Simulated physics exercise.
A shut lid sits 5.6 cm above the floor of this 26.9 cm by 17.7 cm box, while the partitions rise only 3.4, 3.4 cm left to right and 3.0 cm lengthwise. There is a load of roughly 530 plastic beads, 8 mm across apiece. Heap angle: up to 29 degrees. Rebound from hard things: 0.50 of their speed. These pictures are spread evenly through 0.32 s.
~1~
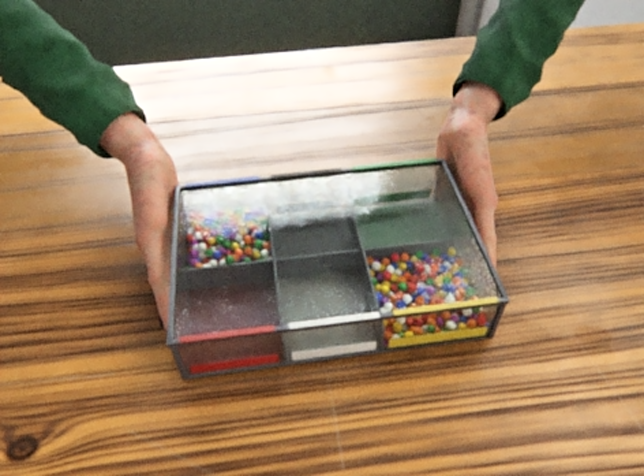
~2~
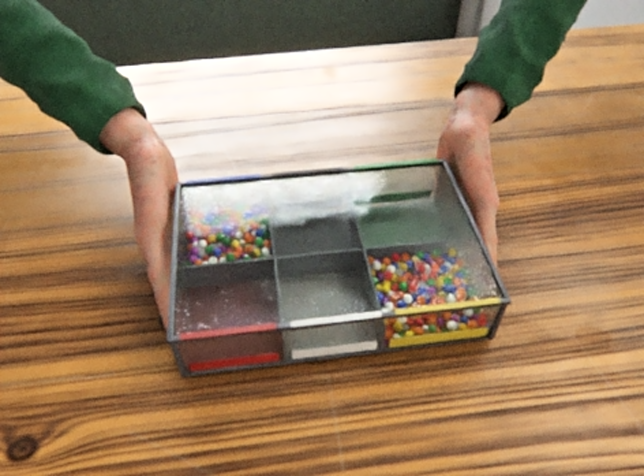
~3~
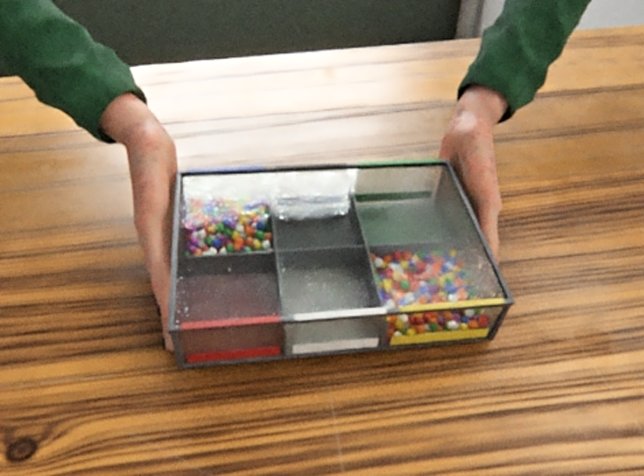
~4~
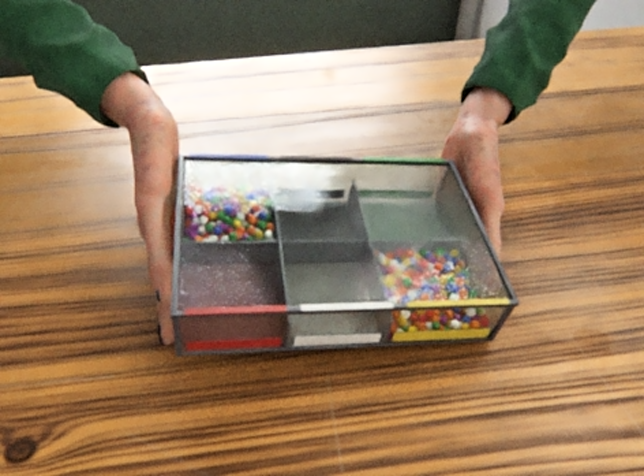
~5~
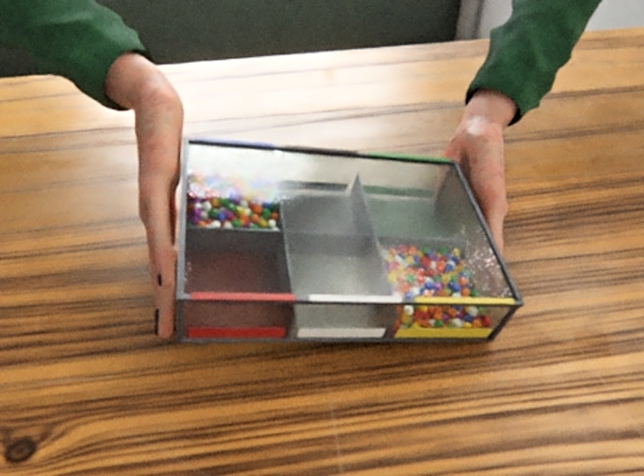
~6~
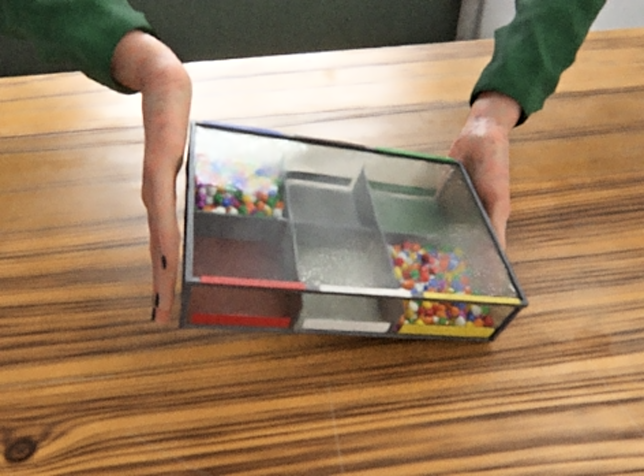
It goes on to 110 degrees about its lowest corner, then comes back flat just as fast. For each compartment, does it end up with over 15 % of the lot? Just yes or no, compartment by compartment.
Red gets a no, blue gets a no, green gets a yes, yellow gets a yes, white gets a no, black gets a no.
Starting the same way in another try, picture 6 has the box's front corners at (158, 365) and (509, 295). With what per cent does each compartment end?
Red 50; blue 10; green 0; yellow 35; white 10; black 0.
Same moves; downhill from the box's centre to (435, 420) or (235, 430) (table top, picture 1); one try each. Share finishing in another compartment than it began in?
First try: Around 55 percent; second try: Around 65 percent.
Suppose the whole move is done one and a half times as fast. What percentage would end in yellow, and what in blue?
I'd expect yellow at 55 percent and blue at 5 percent.
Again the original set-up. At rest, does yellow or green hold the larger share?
More settles in the yellow compartment.
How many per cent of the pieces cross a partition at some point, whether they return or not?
That share comes to about 55 per cent.
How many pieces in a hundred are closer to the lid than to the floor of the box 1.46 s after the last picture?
About 70 %.
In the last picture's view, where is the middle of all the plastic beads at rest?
Centre at rest, approx.: (436, 266) px.
Then, 1.46 s after the last picture, tilt 110 degrees; blue 10 %, green 25 %, yellow 50 %, black 10 %.
Then, 2.43 s after the last picture, tilt 50 degrees; green 45 %, yellow 55 %.
Then, 3.39 s after the last picture, tilt 0 degrees; green 45 %, yellow 55 %.
In the end, red 0 %, blue 0 %, green 45 %, yellow 55 %, white 0 %, black 0 %.
